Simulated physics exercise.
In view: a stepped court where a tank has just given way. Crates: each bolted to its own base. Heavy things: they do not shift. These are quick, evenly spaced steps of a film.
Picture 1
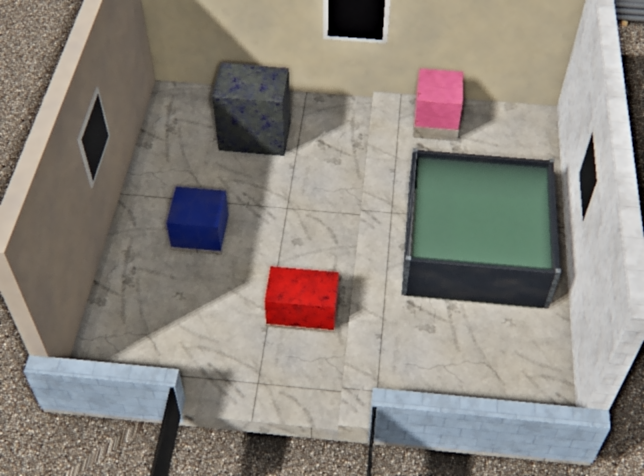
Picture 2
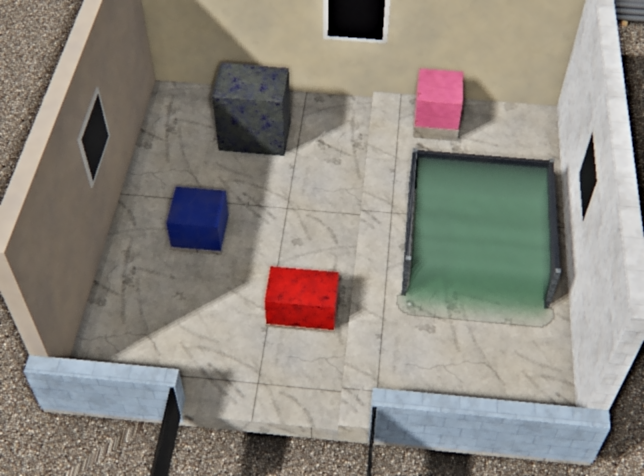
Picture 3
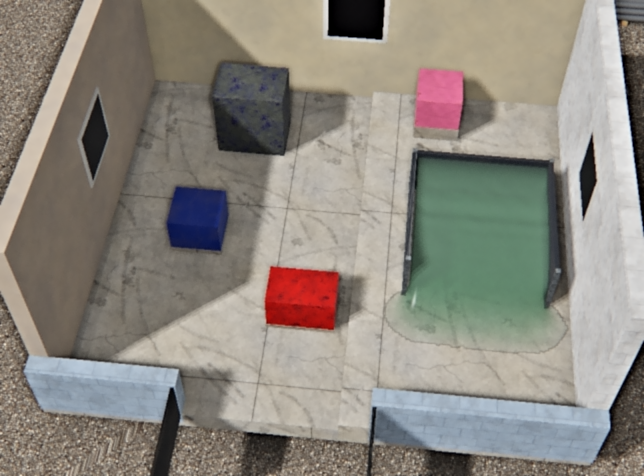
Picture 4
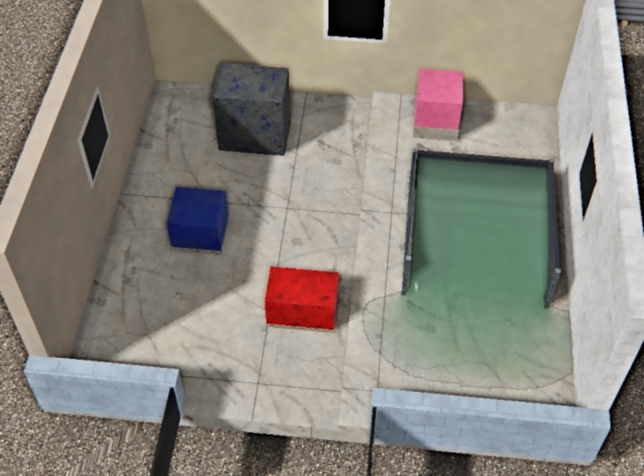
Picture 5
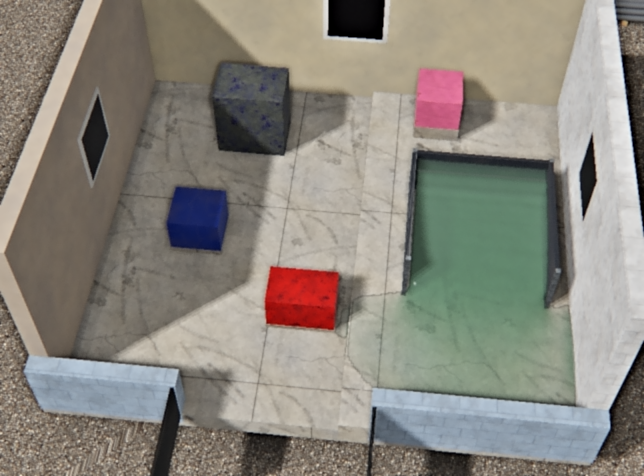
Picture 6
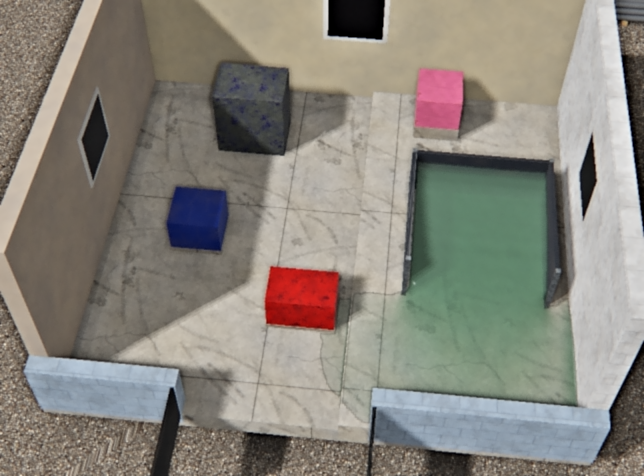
In the video, the front side of a tank of green water disappears in a walled court, and the water pours out across the pale floor toward the low front wall, while the red, blue, pink and dark blocks stay still.
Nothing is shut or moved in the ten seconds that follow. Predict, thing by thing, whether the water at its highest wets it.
The red crate is wetted. The pink crate is not wetted. The blue crate is wetted.
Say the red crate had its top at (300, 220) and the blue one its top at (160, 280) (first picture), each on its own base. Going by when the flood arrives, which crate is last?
Pink one, last.
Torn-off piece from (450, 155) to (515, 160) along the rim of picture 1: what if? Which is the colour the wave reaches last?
The one in red.
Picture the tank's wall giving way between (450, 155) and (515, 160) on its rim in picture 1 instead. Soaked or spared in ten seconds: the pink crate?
The pink crate is reached.
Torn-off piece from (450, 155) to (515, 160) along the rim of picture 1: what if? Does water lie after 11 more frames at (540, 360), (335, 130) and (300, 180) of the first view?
Place one: Spared by the leak. Place two: Reached by the flood. Place three: Reached by the flood.
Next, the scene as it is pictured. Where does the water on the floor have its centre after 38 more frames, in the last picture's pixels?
My guess is about (354, 266).
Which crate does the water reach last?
From the pictures, the pink crate.
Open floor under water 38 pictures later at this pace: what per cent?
About 85 per cent.
A moment on, water covers 20 % of the floor; the red crate water round its plinth, the pink crate not reached, the blue crate not reached.
Next, water covers 25 % of the floor; the red crate water round its plinth, the pink crate not reached, the blue crate not reached.
Then, water covers 45 % of the floor; the red crate water round its plinth, the pink crate not reached, the blue crate water round its plinth.
Later, water covers 85 % of the floor; the red crate water round its plinth, the pink crate water round its plinth, the blue crate water round its plinth.
In the end, water covers 90 % of the floor; the red crate was topped, the pink crate stayed above the water, the blue crate was topped.
